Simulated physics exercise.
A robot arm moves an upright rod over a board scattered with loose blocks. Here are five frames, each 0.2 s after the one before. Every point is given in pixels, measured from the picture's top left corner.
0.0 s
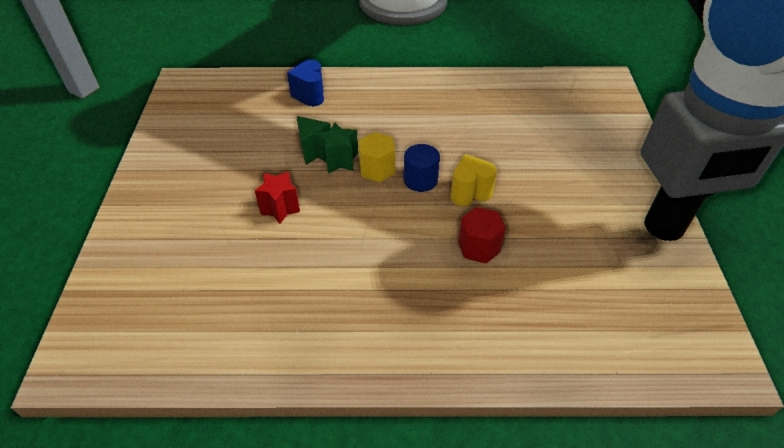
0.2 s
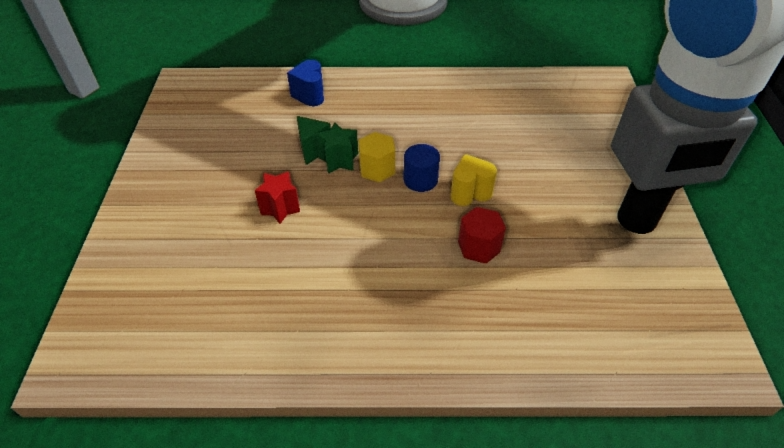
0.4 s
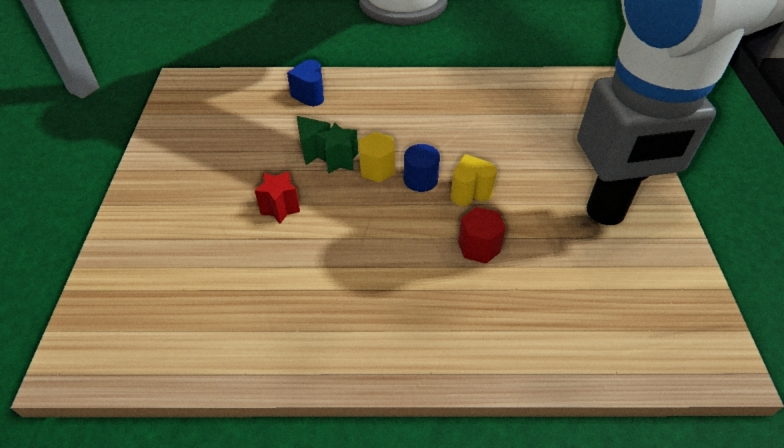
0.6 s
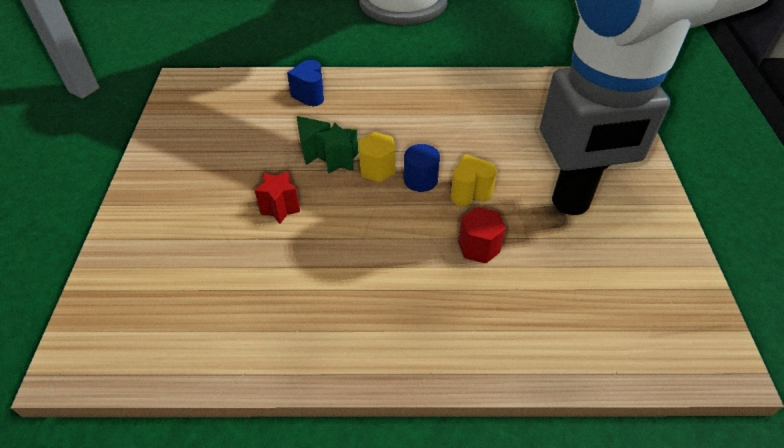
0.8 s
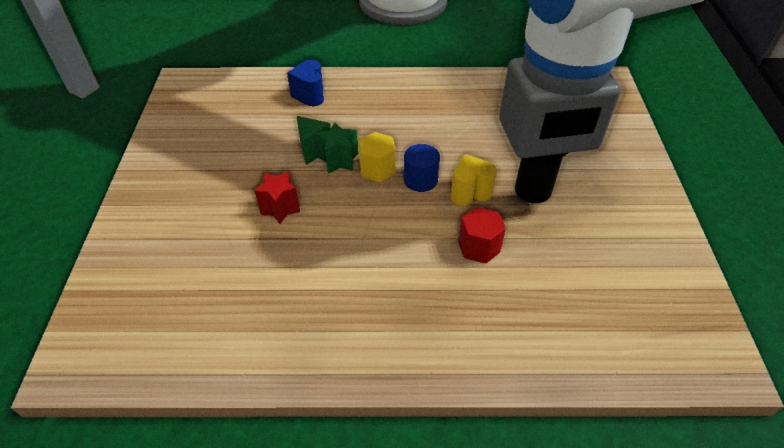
On a wooden board, a robot arm moves its black rod left toward the yellow heart.
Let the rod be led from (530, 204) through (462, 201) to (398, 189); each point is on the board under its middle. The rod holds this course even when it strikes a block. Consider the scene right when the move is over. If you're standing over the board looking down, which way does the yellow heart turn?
Looking down, it rotates clockwise.
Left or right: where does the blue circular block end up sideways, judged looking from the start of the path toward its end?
To the path's right.
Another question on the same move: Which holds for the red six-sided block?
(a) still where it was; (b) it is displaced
My answer is option a.
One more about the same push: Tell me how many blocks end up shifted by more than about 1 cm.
Moved: 3 or more.
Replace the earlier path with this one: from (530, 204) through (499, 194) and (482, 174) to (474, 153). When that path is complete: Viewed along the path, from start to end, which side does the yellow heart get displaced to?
Left side.
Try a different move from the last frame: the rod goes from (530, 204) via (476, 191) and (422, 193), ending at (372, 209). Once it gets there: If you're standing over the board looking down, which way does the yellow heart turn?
From overhead, clockwise.
What follows on the original path. One third of the way, rod (487, 190); blue circular block (419, 154); yellow heart (451, 164).
Two thirds of the way, rod (440, 184); green star (322, 133), turned 15° anticlockwise; yellow six-sided block (354, 129), turned 40° anticlockwise; blue circular block (387, 136); yellow heart (407, 156), turned 20° clockwise.
At the end, rod (398, 176); green star (317, 130), turned 30° anticlockwise; yellow six-sided block (347, 122), turned 55° anticlockwise; blue circular block (381, 118); yellow heart (381, 140), turned 70° clockwise; red six-sided block in place.
